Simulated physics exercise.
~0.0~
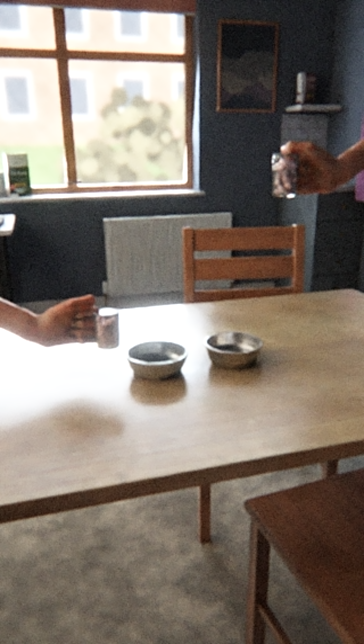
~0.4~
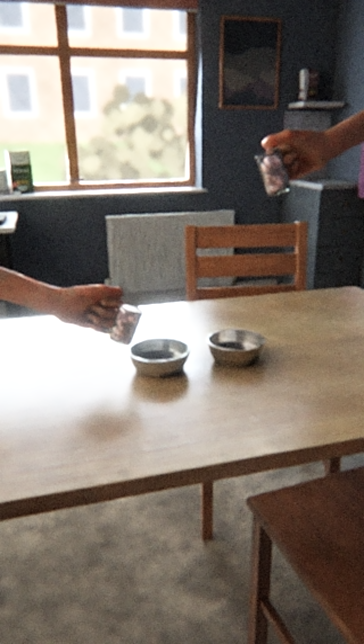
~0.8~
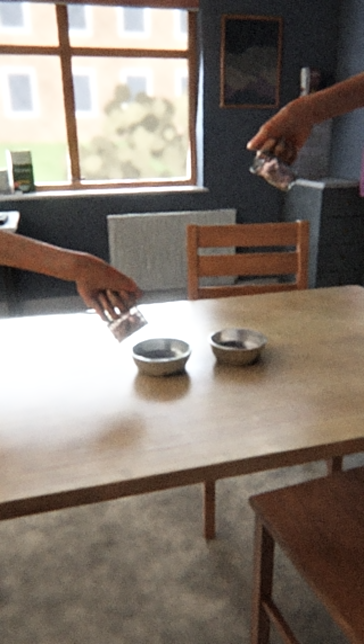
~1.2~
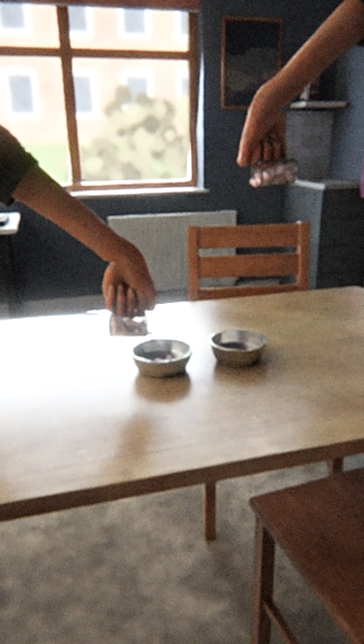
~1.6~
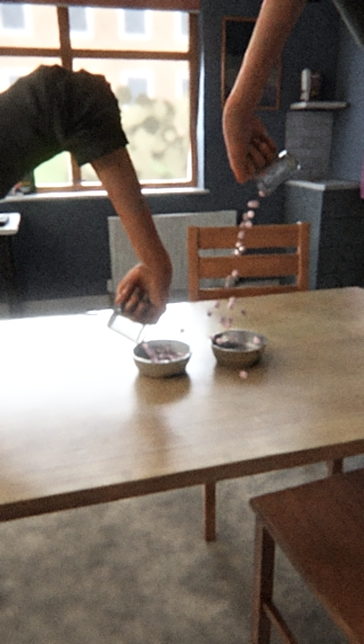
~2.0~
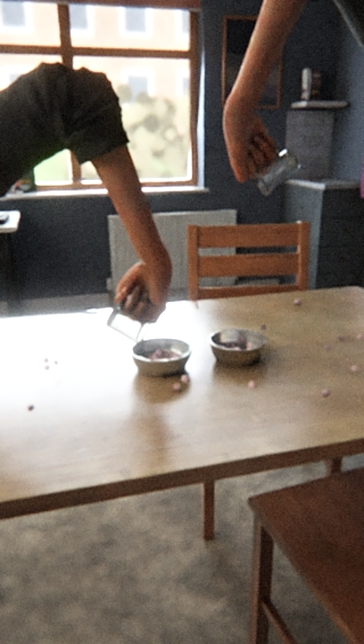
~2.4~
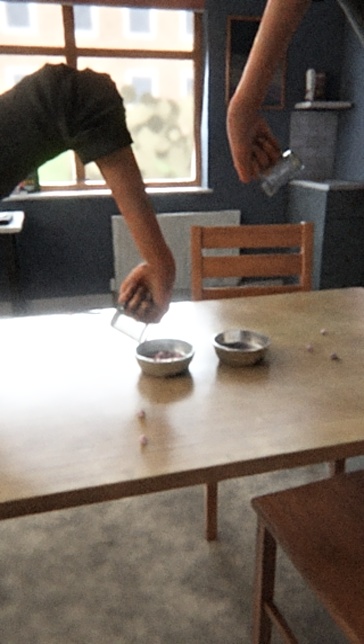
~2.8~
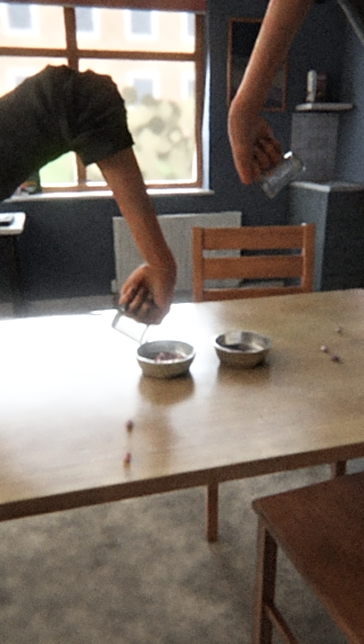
Two hands tip cups over metal dishes; the left pieces land inside, many right ones scatter.
